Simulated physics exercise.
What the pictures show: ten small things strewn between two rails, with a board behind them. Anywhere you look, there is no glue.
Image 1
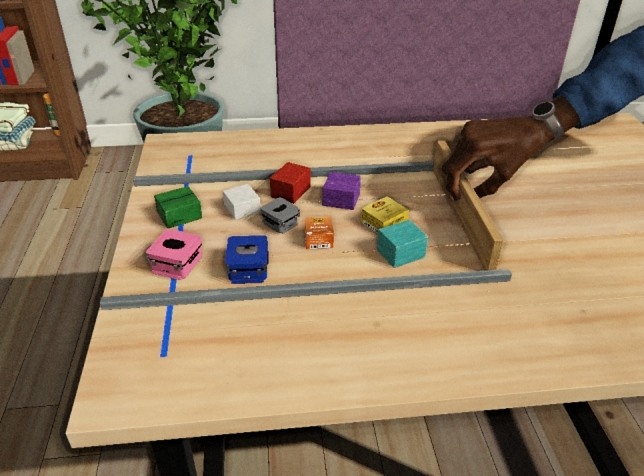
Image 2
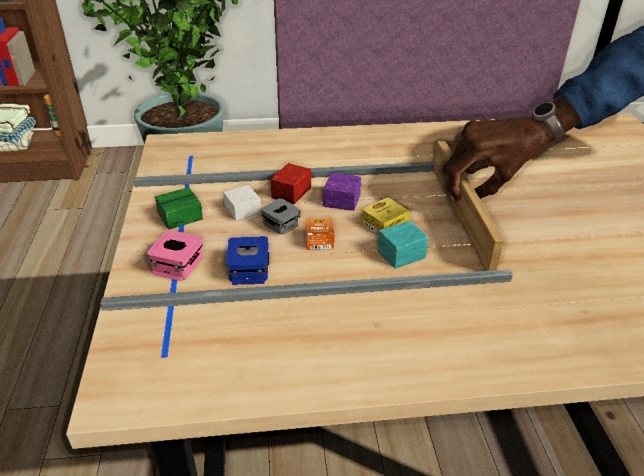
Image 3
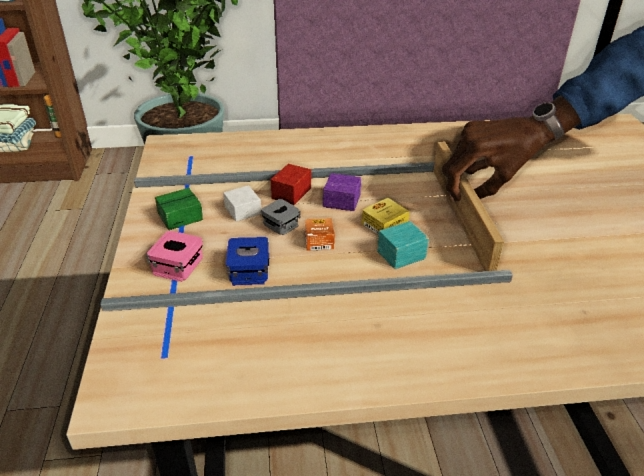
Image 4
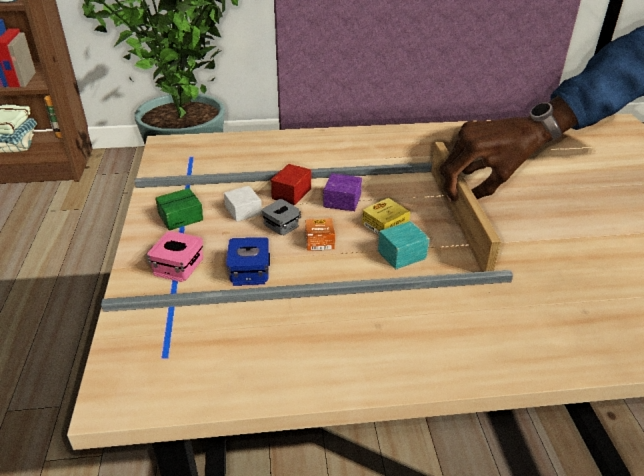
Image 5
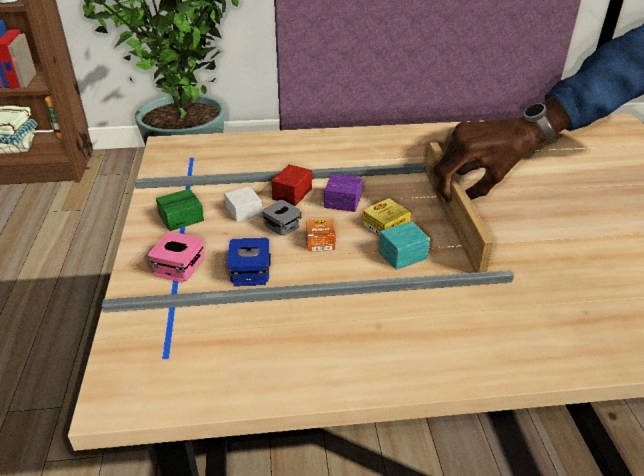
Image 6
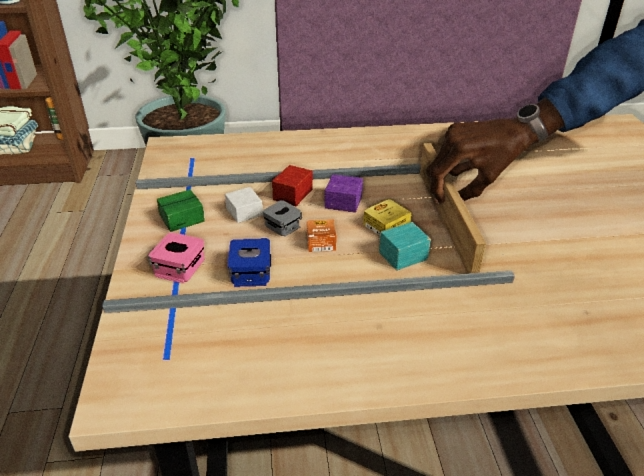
On a wooden table, a hand held a wooden board upright behind ten small colored objects scattered between two gray rails, then slid it slightly left toward them while the objects stayed put.
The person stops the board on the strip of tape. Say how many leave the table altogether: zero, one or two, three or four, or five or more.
Over the end go only a single one or a pair.
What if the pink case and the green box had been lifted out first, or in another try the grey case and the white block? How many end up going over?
Count: 0 (first case); 1 (second).
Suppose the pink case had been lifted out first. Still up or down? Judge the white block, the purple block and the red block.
The white block remains - the purple block remains - the red block remains.
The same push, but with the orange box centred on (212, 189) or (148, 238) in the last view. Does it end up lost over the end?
Order of tries: On, off.
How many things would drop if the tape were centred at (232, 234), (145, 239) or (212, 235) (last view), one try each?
0, 6, 1.
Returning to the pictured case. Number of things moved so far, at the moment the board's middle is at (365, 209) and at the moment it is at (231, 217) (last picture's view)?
Answer - first 4, then 10.
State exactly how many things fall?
Count = 2.
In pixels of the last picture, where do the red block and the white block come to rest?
In the last picture the red block sits around (169, 185) and the white block around (136, 208).
A little later, none off yet; green box at rest near (181, 210); pink case at rest near (179, 258); white block at rest near (244, 205).
Next, none off yet; green box at rest near (180, 210); pink case shifted a little near (166, 258); white block shifted about its own width near (217, 203).
When it is over, the number that fall off is one or two; down, pink case and green box.
